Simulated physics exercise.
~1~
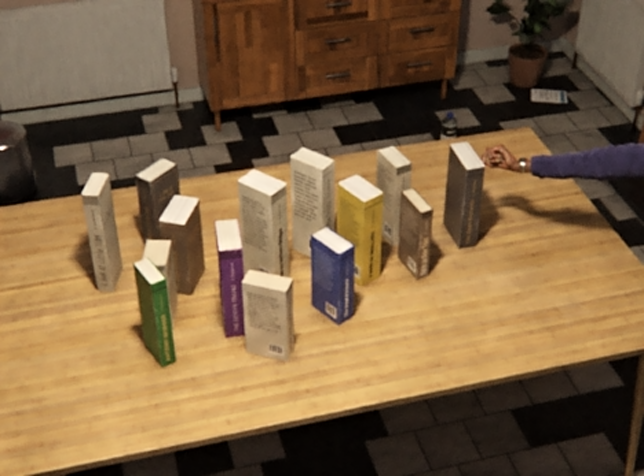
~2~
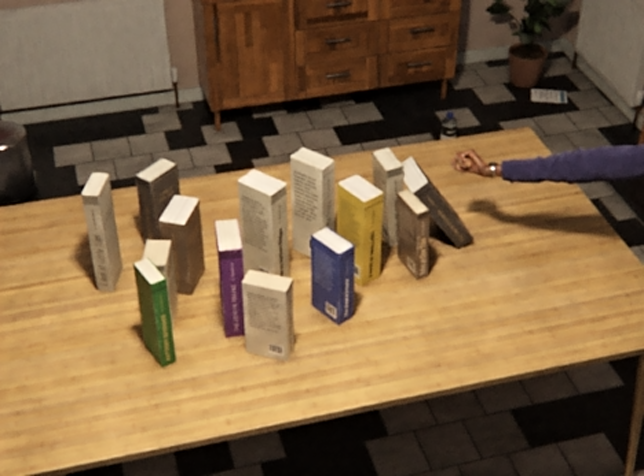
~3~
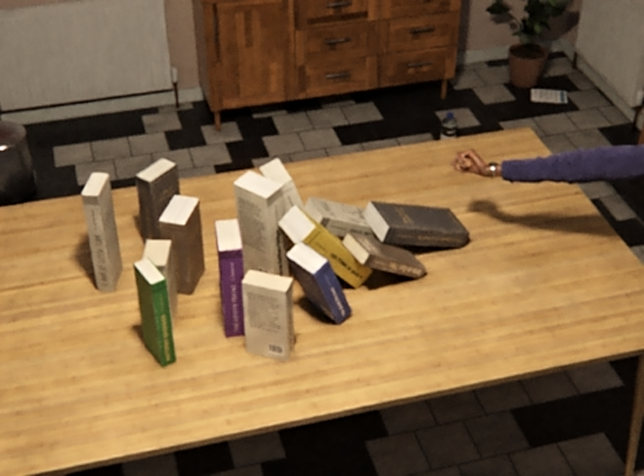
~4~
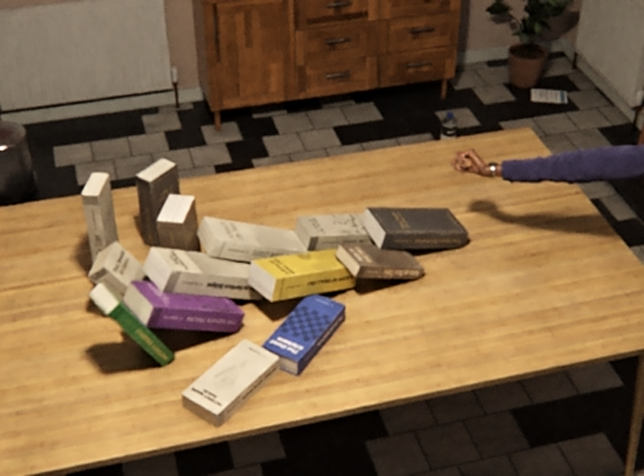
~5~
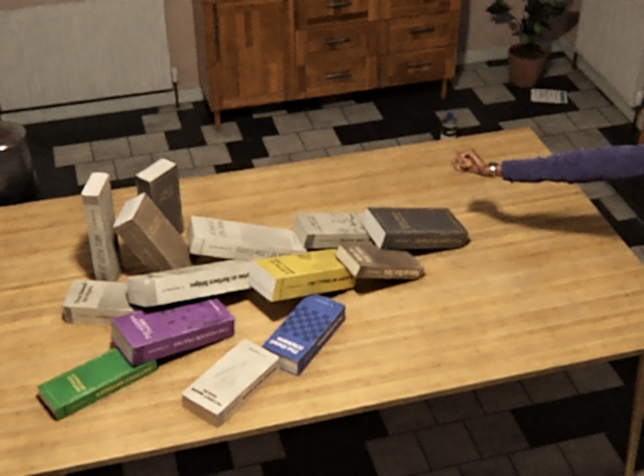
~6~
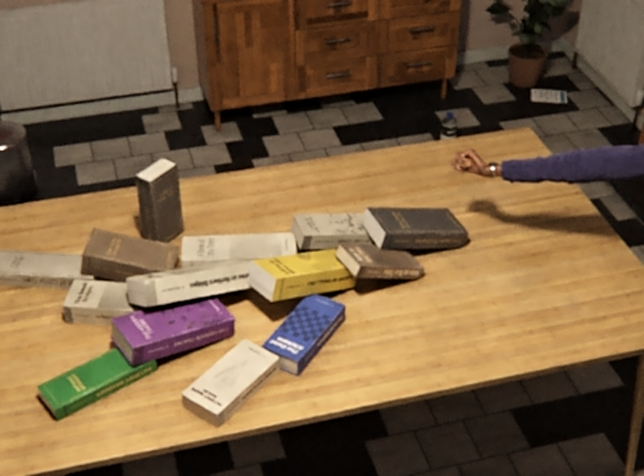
Thick books stand on end across a wooden dining table, seen from above at an angle, with a wooden cabinet and a potted plant behind. Green and purple books stand toward the left, blue and yellow ones right of centre, among grey, brown and white ones. A hand reaching in from the right tips the rightmost dark book leftward, then stays still. The books beside it fall, and the yellow and blue ones lean, then drop. The purple and green books topple next, followed by others at the left. One dark book remains upright at the back left, the yellow book down among the rest.
